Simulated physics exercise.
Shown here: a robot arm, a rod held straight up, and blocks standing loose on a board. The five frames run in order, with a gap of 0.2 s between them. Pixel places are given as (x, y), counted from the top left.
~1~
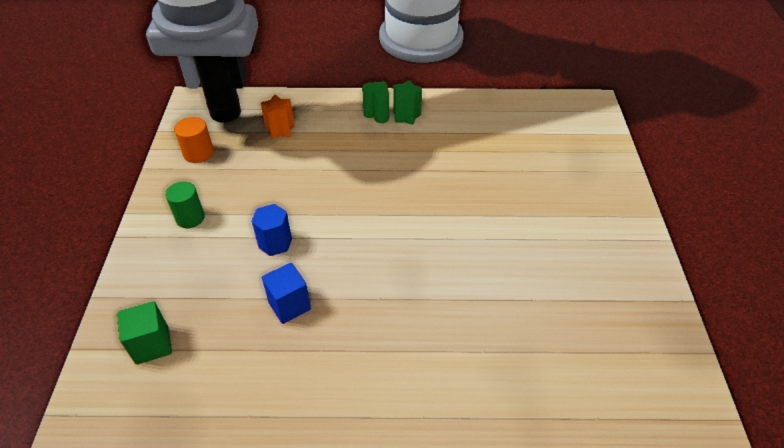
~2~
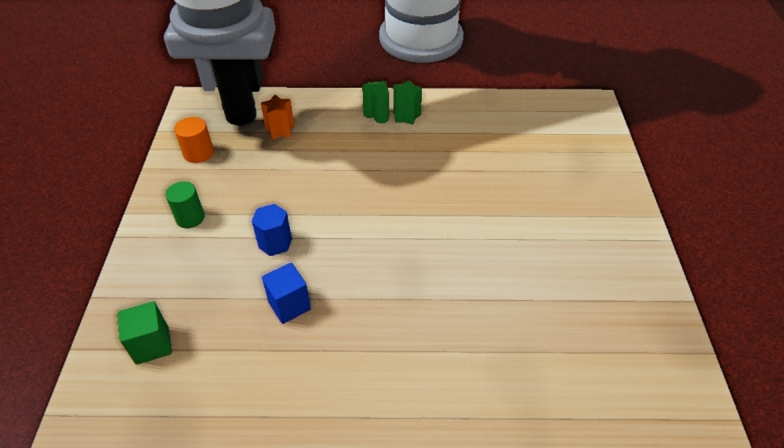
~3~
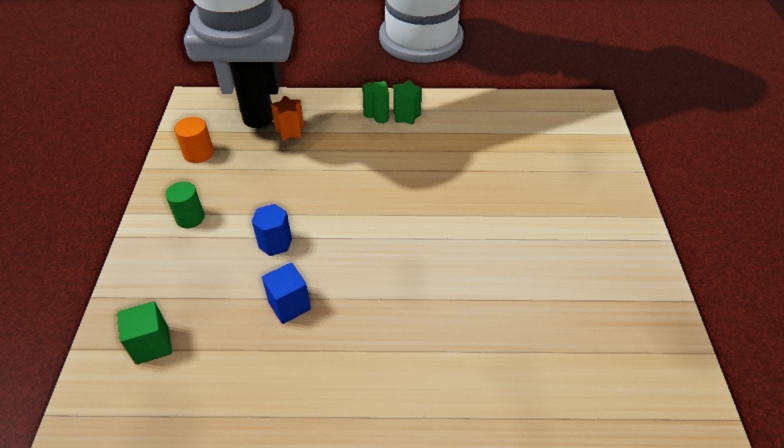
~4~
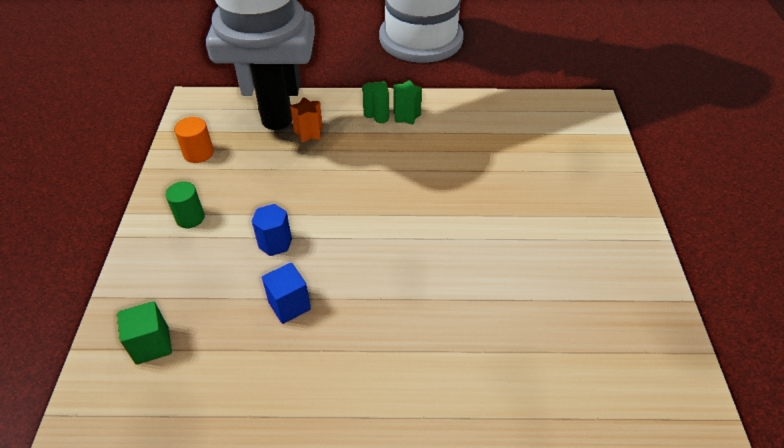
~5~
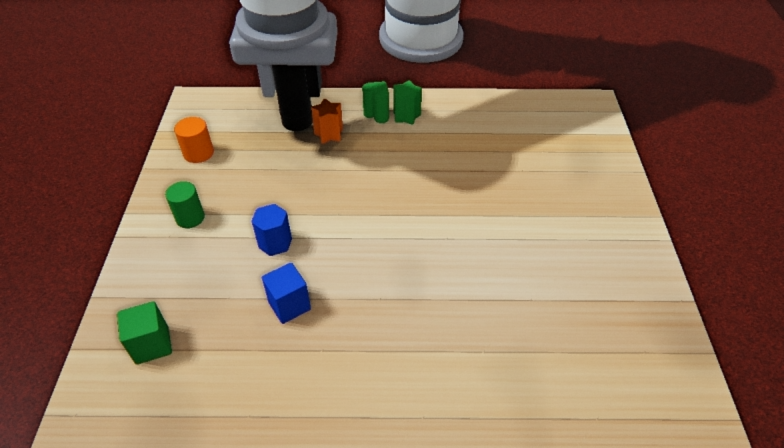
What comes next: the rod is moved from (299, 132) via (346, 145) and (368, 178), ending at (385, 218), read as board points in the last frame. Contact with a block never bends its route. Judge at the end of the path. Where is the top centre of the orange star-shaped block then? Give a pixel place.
It should be at (371, 111) by then.
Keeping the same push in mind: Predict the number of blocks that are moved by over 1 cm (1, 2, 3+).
Displaced: One.
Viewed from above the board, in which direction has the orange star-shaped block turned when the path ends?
Spins counterclockwise.
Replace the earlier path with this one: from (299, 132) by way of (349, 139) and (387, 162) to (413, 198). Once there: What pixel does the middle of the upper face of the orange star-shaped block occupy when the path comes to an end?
The centre of its top will be at (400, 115).
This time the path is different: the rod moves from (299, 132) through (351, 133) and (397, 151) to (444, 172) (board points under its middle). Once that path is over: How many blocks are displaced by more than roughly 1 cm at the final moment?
Here I'd predict a lone block moving more than 1 cm.
What follows on the original path. One third of the way, rod (346, 136); orange star-shaped block (369, 110), turned 75° anticlockwise.
Two thirds of the way, rod (368, 169); orange star-shaped block (371, 111), turned 90° anticlockwise.
At the end, rod (385, 208); orange star-shaped block (371, 111), turned 90° anticlockwise; green heart block unmoved.
